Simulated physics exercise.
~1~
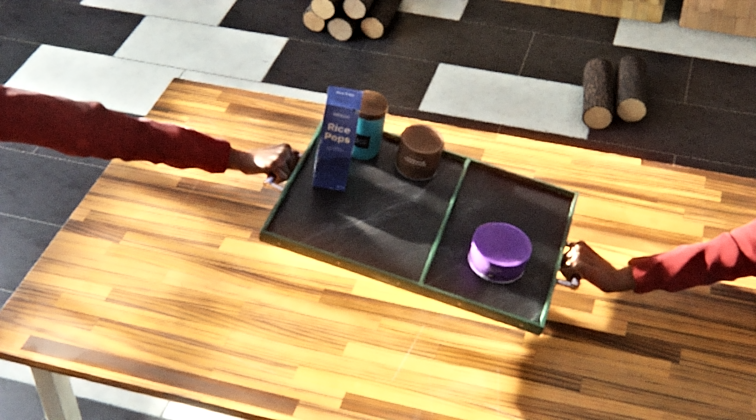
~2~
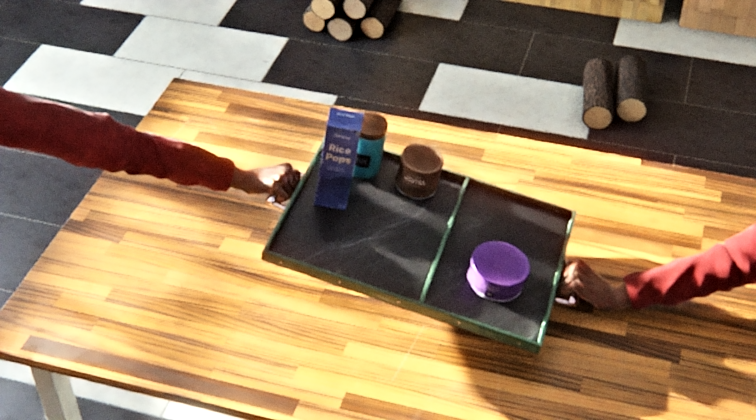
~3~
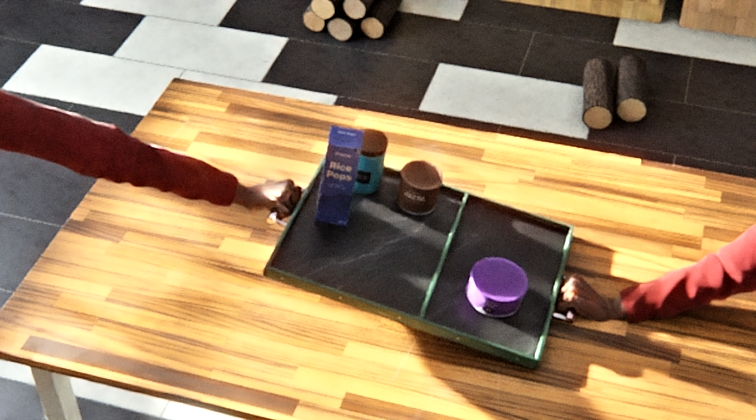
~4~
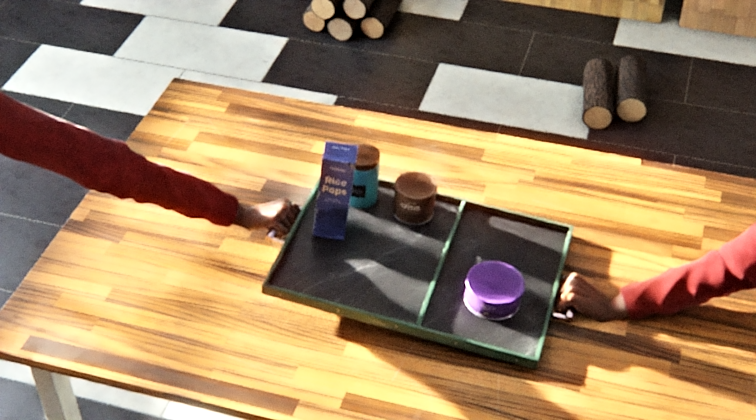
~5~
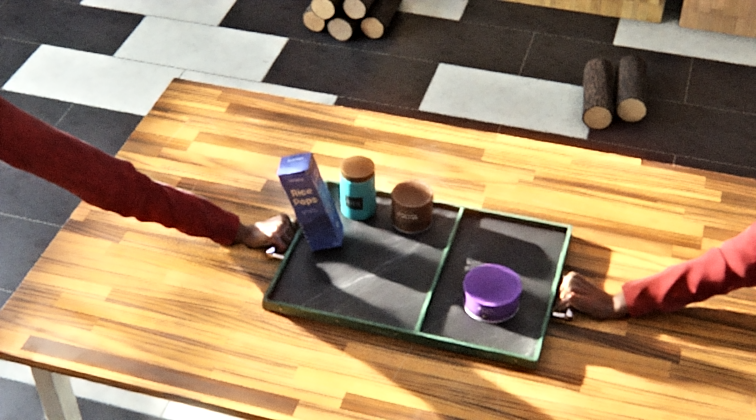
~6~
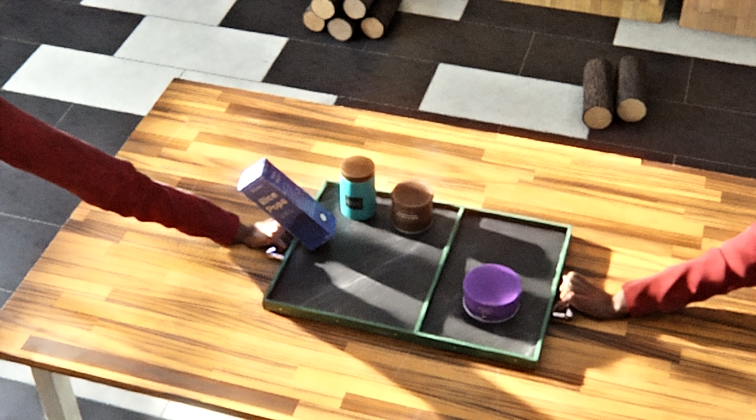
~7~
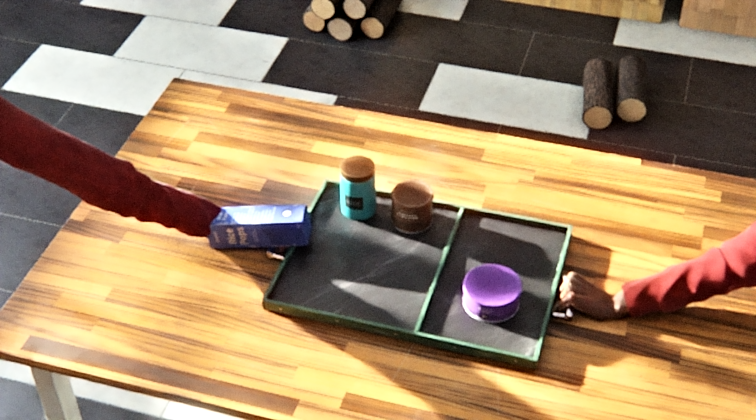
On a striped wooden table above a black and white tiled floor with cut logs, seen from above at an angle, two red-sleeved hands hold a dark tray with a green rim and a cross bar. A blue carton, a turquoise jar with a brown lid and a brown tub stand left of the bar, and a purple tub sits on the right. The hands lower the tray onto the table. As it settles, the blue carton tips left, over the rim and toward the left hand. It ends on its side at the tray's left edge, while the jar and both tubs remain standing.
